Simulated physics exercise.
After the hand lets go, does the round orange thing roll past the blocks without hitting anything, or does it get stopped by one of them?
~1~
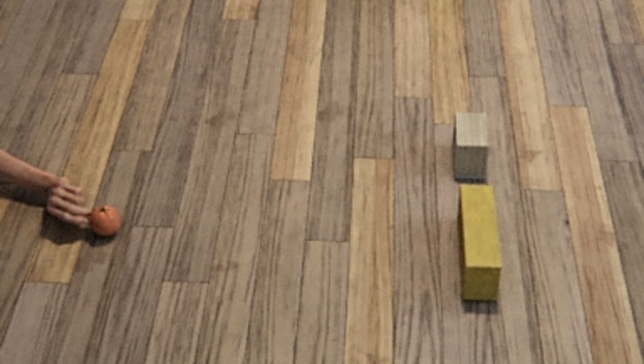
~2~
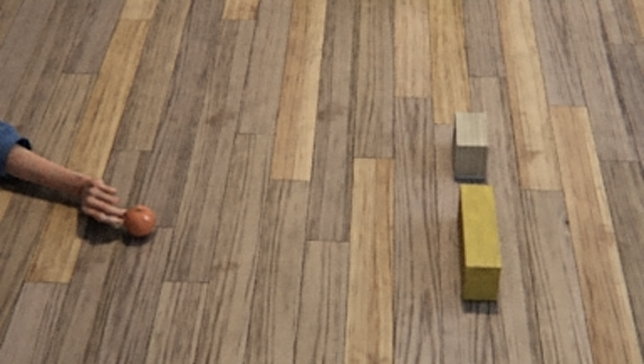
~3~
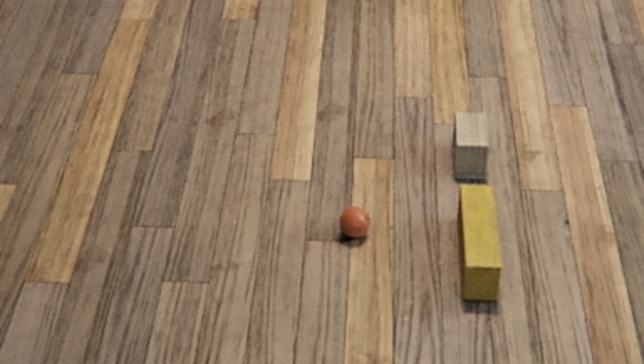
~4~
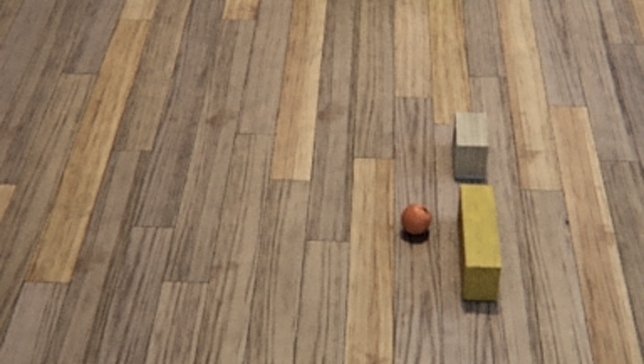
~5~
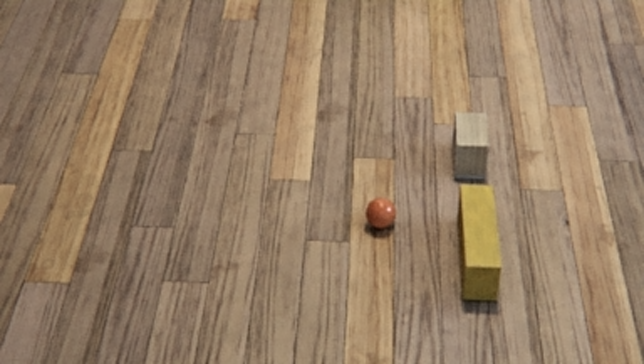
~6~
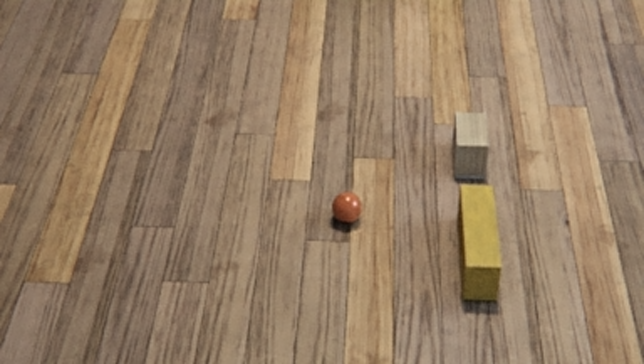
It gets stopped. It bounces off the yellow block and rolls back to the left instead of getting past.
A small, round orange thing rolled to the right across a wooden floor after a hand pushed it and let go, heading toward a yellow block and a smaller pale one. It bounced off the yellow block and rolled back left.
